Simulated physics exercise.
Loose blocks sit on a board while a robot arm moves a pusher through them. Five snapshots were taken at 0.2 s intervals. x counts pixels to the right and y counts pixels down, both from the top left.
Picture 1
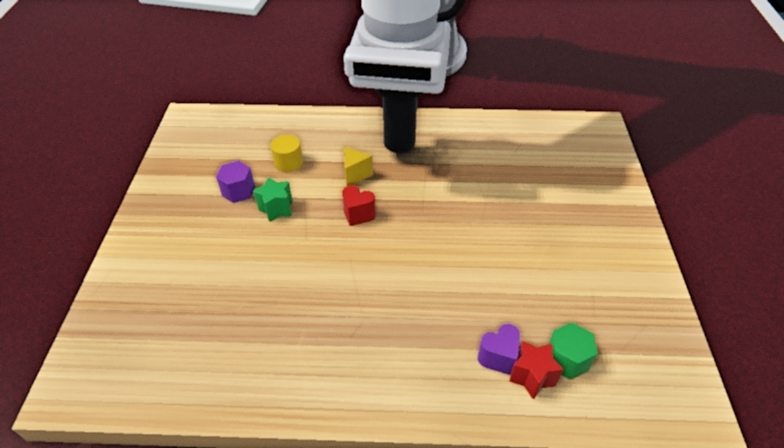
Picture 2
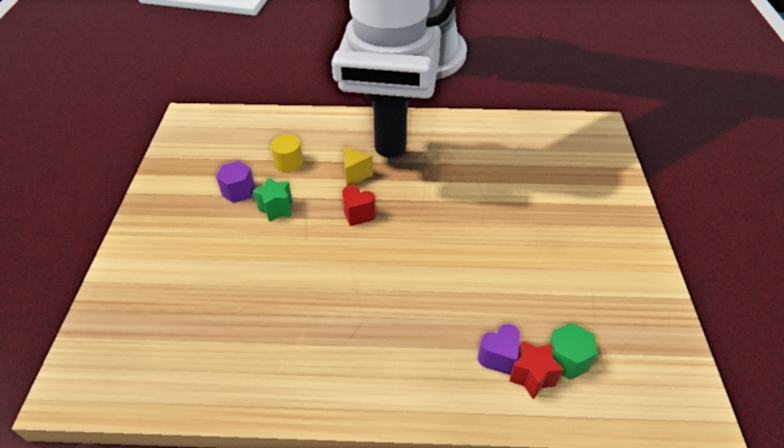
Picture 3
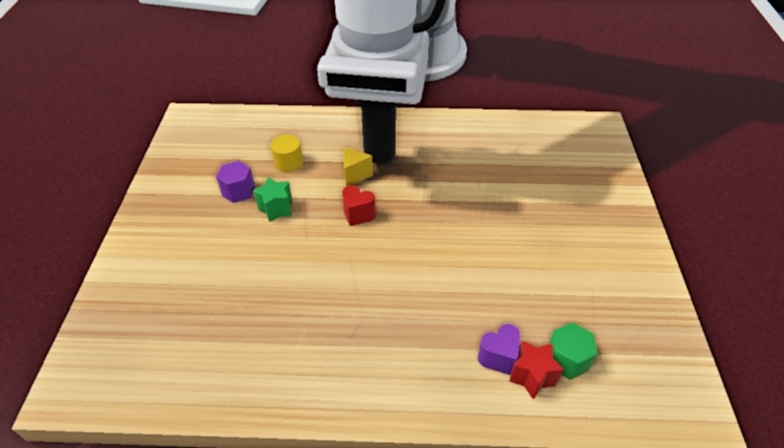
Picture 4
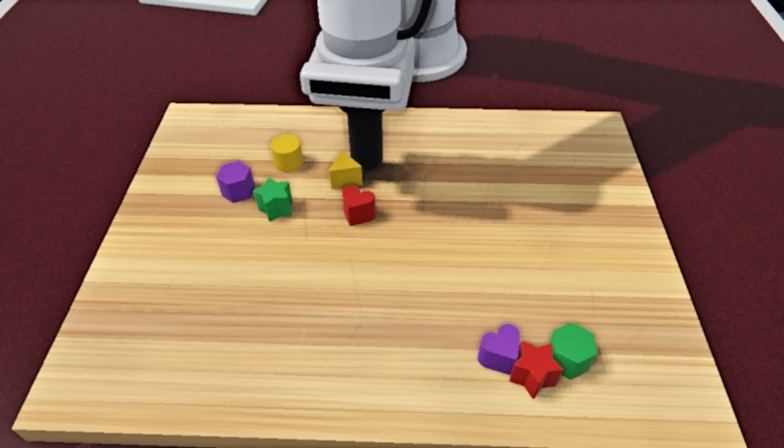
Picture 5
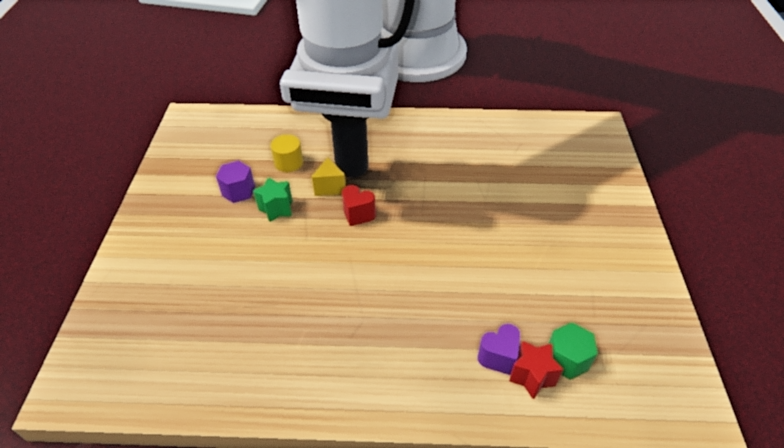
A robot arm moves left across a wooden board and pushes the yellow triangular block leftward.
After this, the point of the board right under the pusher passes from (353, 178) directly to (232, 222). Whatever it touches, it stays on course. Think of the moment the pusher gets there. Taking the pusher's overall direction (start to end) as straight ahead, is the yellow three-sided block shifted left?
Yes, that is what happens.
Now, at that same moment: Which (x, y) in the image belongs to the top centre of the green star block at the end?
At pixel (187, 214).
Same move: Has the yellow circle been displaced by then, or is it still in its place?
Well, the yellow circle holds its place.
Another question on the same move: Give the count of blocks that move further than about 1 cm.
Count: 2.
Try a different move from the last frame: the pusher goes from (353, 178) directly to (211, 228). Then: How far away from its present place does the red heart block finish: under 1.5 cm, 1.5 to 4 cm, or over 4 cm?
Shift: Under 1.5 cm.
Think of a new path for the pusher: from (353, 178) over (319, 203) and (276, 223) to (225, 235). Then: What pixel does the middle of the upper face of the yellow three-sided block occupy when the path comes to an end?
At roughly (197, 235).
The first path, step by step. One third of the way, pusher at (313, 181); green star block at (260, 193); yellow three-sided block at (288, 185), turned 15° anticlockwise.
Two thirds of the way, pusher at (271, 195); green star block at (226, 203); yellow three-sided block at (252, 205), turned 20° anticlockwise.
At the end, pusher at (228, 211); purple six-sided block not moved; green star block at (187, 214), turned 15° clockwise; yellow circle not moved; yellow three-sided block at (227, 224), turned 75° anticlockwise.
